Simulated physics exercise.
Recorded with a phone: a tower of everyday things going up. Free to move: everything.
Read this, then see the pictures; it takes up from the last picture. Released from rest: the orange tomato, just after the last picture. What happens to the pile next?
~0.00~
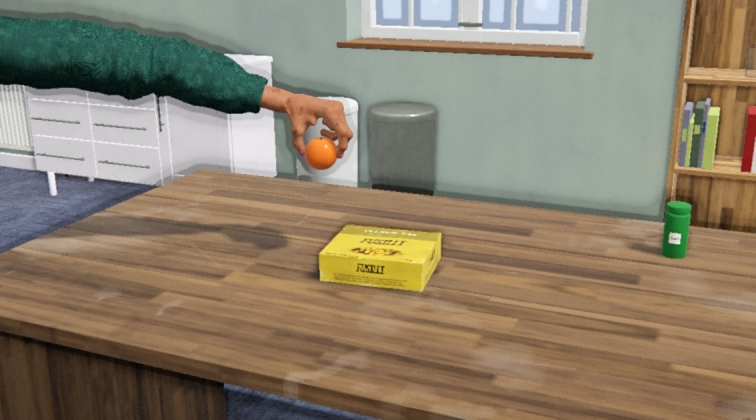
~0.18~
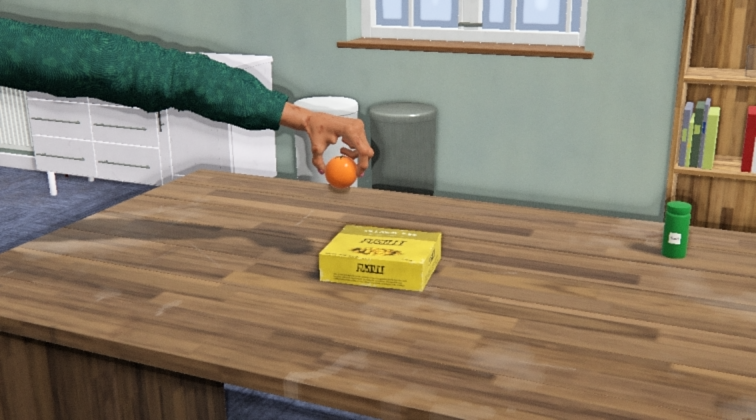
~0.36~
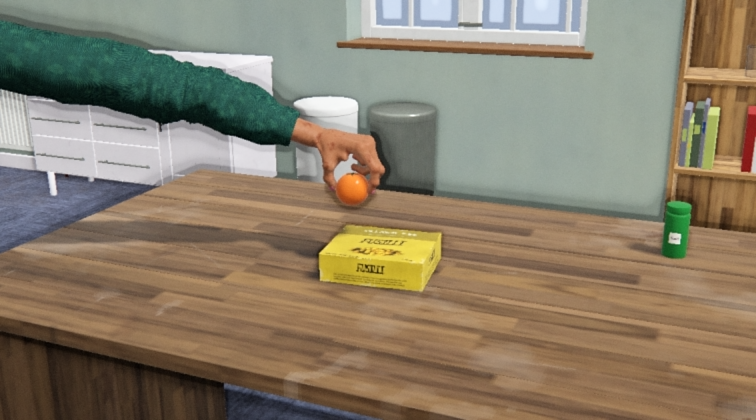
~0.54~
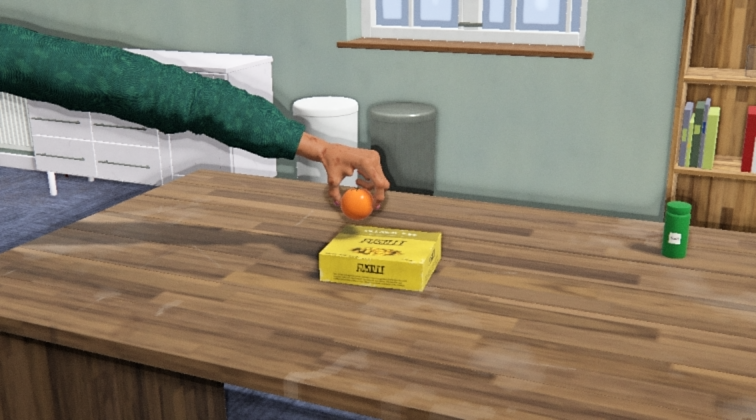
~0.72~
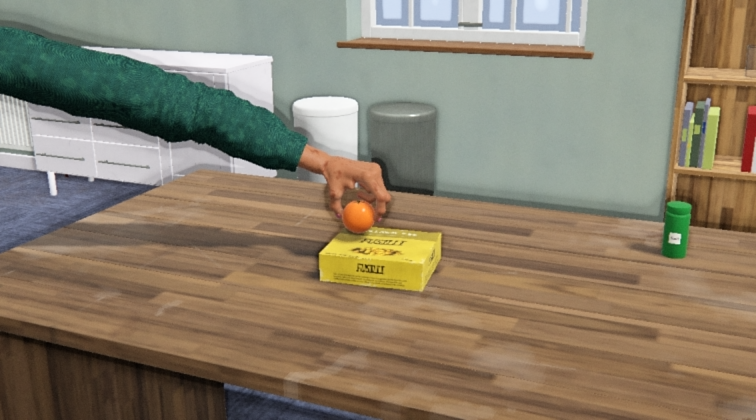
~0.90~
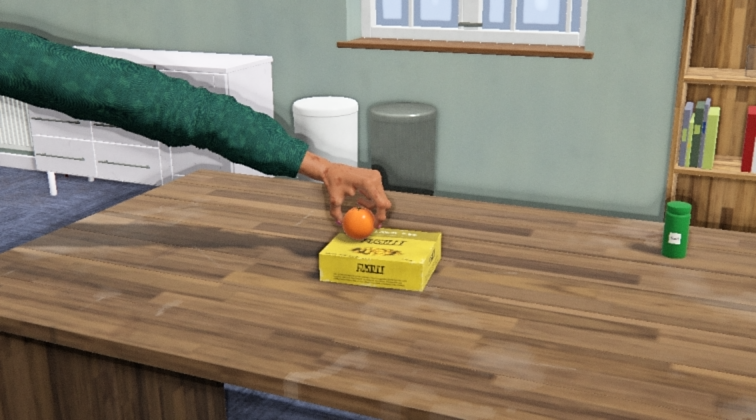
I expect the pile to stay intact.
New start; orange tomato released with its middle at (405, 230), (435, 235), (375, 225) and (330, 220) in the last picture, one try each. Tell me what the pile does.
The pile does not fall in the first case, goes down in the second, does not fall in the third and goes down in the fourth.
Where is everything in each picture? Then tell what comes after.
In the first picture, still above its spot; orange tomato (321, 154); yellow packet (382, 256).
In the second picture, still above its spot; orange tomato (341, 172); yellow packet (382, 256).
In the third picture, still above its spot; orange tomato (353, 189); yellow packet (382, 256).
In the fourth picture, still above its spot; orange tomato (357, 204); yellow packet (382, 256).
In the fifth picture, still above its spot; orange tomato (359, 216); yellow packet (382, 256).
In the sixth picture, in place under the hand; orange tomato (359, 223); yellow packet (382, 256).
Around 1.10 s, nothing moves.
Around 1.40 s, orange tomato resting near (359, 223).
Finally (2.0 s), all 3 still in place. Final places as the last picture's camera would see them, orange tomato near (359, 223). The pile stays up.
